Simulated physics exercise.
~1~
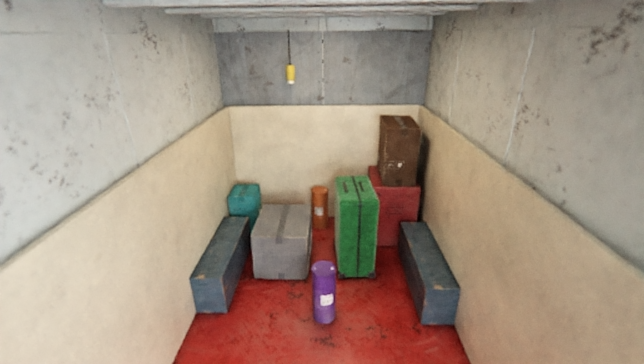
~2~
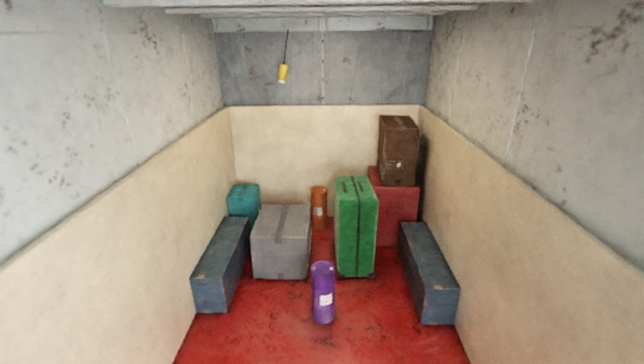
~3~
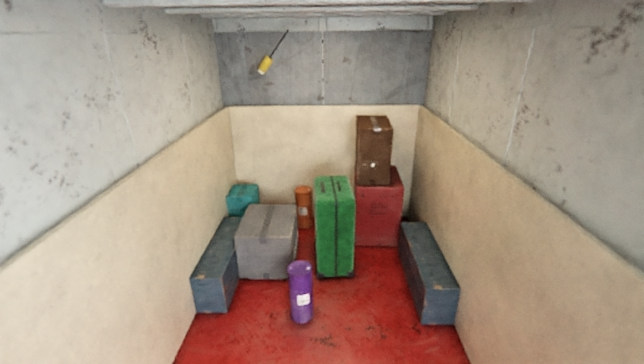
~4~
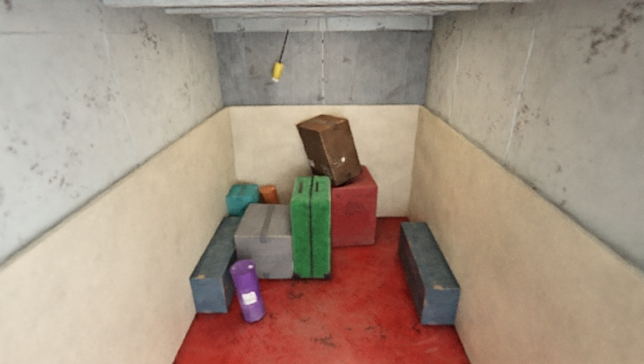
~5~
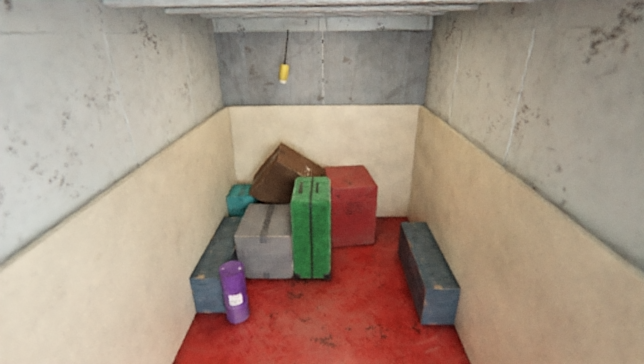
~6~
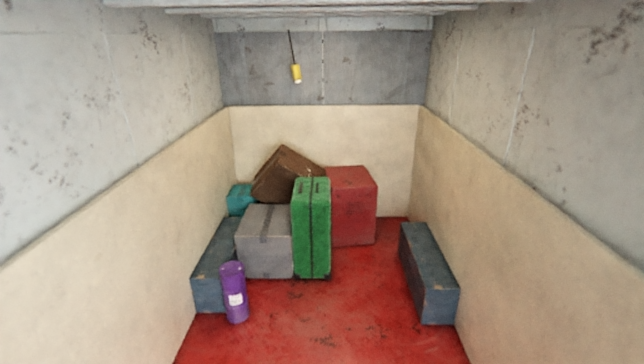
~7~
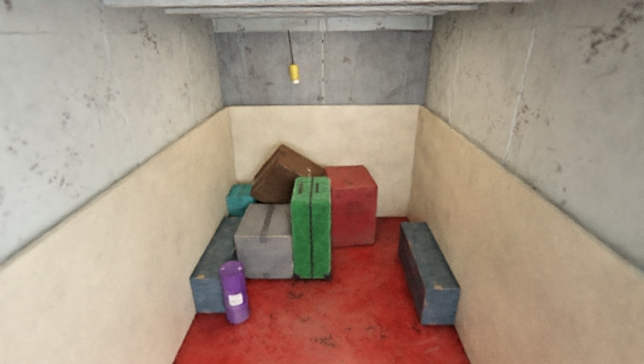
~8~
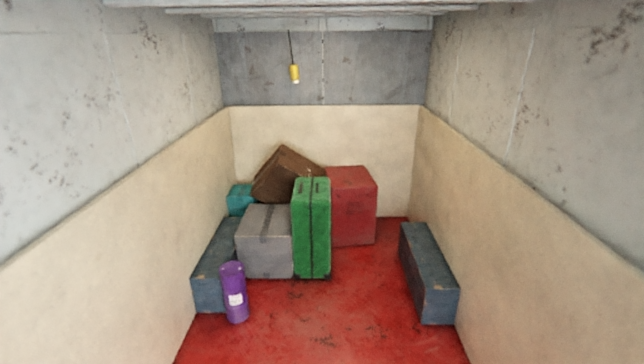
A brown box stands on top of a red box-shaped appliance at the back right of a delivery van's load bay, seen from behind and above, facing forwards. A green case, a grey box and an orange canister stand near the middle, with a turquoise box at left and a purple canister in front, between blue-grey wheel boxes. The hanging yellow lamp swings, and the appliance, case and canisters shift left. The brown box tips off its perch and drops behind the grey box, while the orange canister leans and disappears from view. Everything settles, the brown box lying tilted and the purple canister upright by the left wheel box.
